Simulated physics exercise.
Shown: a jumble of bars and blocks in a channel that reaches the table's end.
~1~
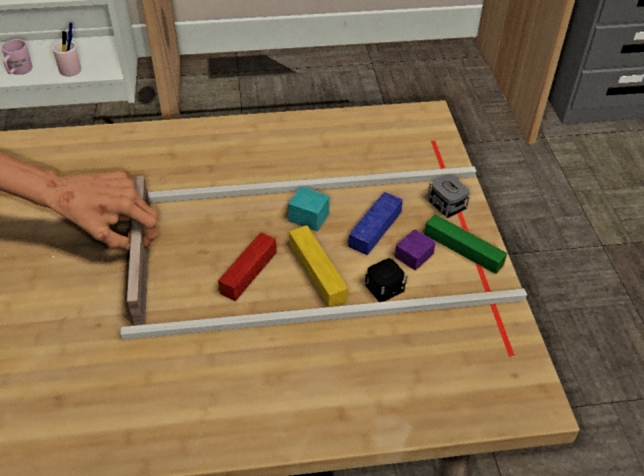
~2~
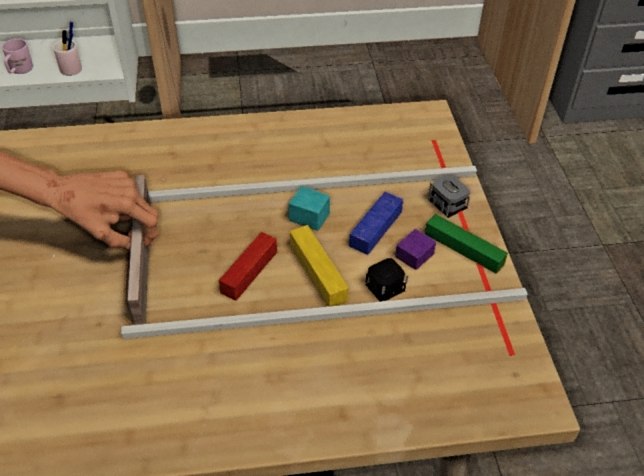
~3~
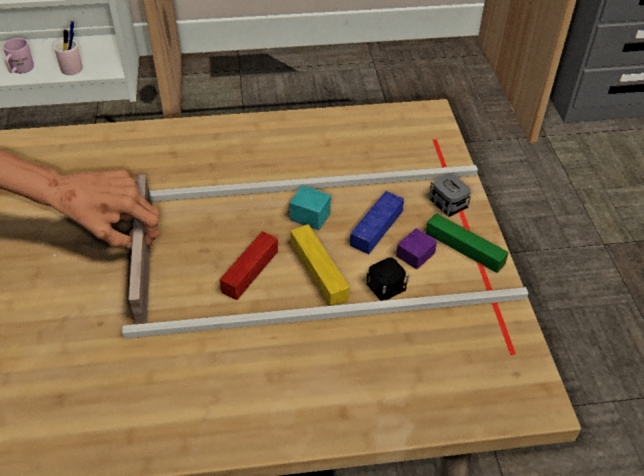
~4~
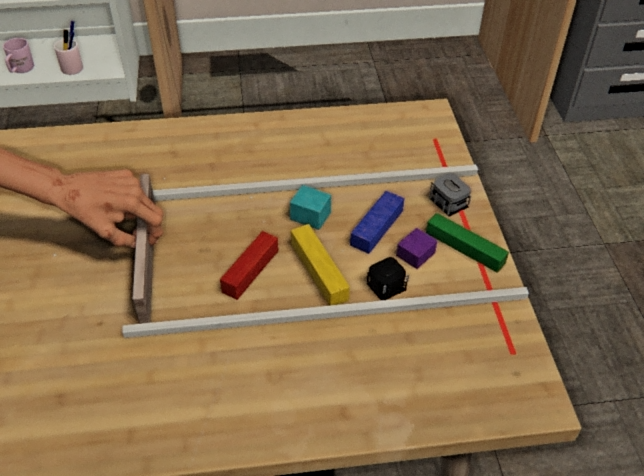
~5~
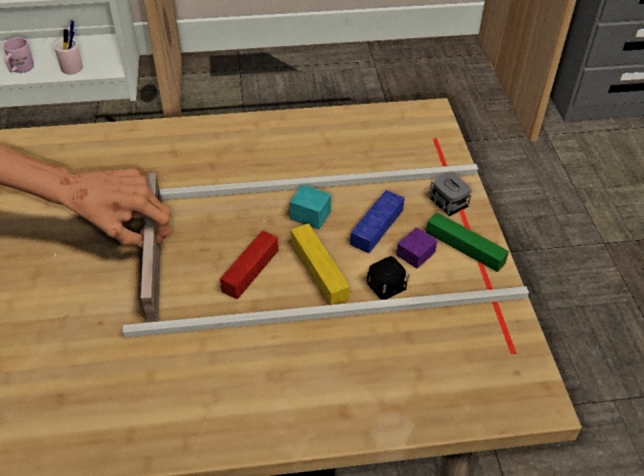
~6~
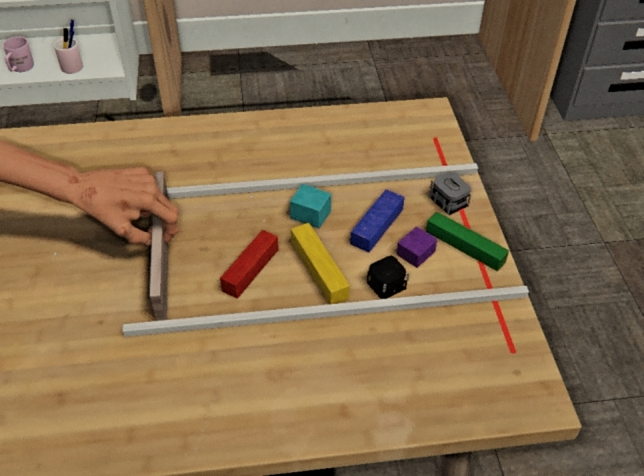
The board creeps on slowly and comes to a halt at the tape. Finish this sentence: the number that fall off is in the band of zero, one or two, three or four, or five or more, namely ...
Namely five or more.
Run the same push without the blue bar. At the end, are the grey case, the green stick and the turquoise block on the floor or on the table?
Well, the grey case topples off, the green stick topples off and the turquoise block is left in place.
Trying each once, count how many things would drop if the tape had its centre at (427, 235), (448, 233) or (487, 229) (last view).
Per try in turn: 0, 2, 7.
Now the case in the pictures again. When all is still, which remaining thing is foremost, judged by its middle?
That would be the yellow bar.
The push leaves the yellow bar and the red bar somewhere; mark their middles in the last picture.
Near (508, 246) and (485, 239).
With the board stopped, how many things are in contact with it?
My count gives 2.
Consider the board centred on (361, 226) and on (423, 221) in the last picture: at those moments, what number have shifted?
Respectively 6 and 8.
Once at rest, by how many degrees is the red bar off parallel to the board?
About 0 degrees.
Soon after, none off yet; grey case at rest near (451, 193); green stick at rest near (466, 241); purple block at rest near (417, 247).
Then, none off yet; grey case at rest near (451, 193); green stick moving near (472, 240); purple block moved about its own width near (442, 252).
At rest, the number that fall off is five or more; fallen, black case, blue bar, purple block, green stick and grey case.
